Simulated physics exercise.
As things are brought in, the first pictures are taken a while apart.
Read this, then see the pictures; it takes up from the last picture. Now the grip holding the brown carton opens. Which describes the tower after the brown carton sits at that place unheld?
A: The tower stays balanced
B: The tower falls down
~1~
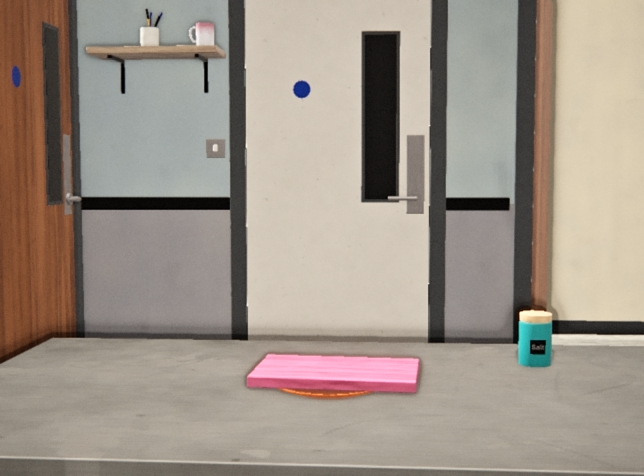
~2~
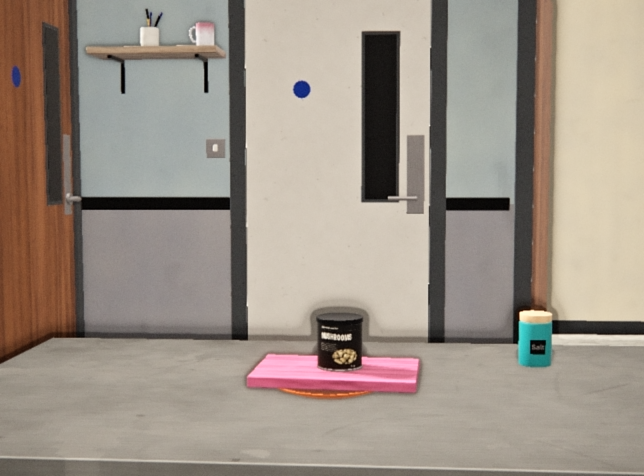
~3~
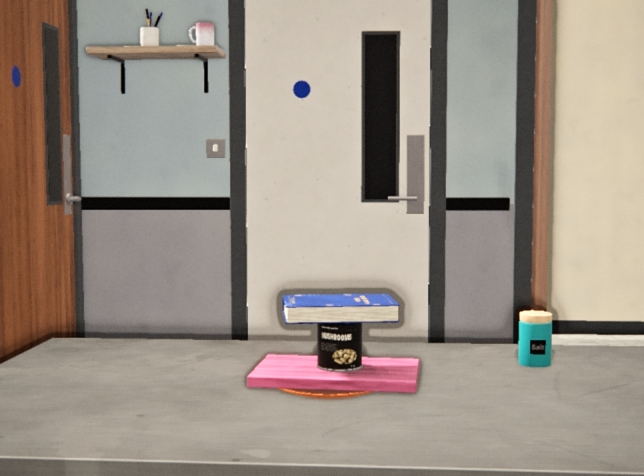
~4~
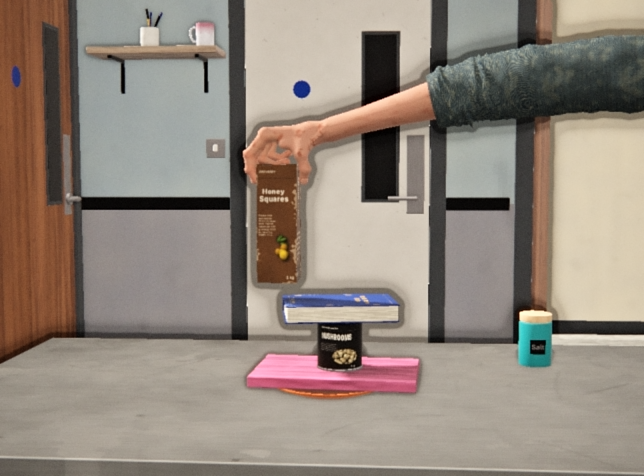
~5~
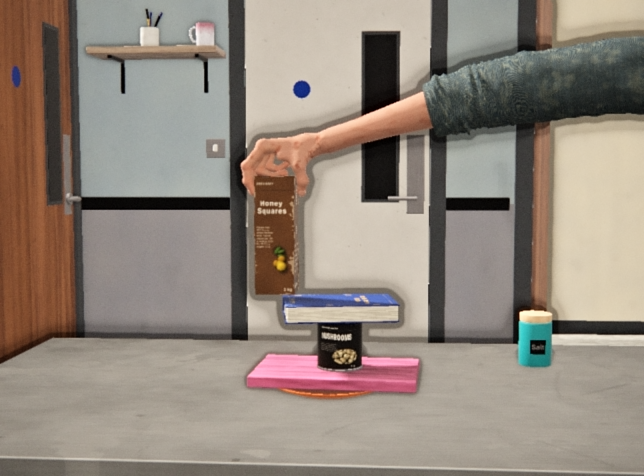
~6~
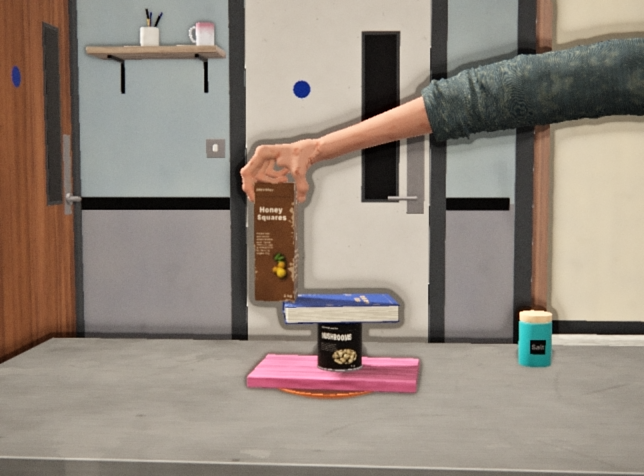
The tower falls down.
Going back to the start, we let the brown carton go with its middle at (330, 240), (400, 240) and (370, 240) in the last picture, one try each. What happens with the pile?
In order, the pile stands firm, then tumbles down, and lastly stands firm.
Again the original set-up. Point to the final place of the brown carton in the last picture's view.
End position: Approximately (152, 369).
Then, 0.40 s past the last view, brown carton now fallen; blue book rocked 36° from its first pose.
Then, 0.60 s past the last view, blue book now fallen.
Then, 1.00 s past the last view, black pot displaced a little.
Finally, fallen, brown carton and blue book; the other 4 still in place. Final places as the last picture's camera would see them, brown carton near (152, 369). The pile comes apart.
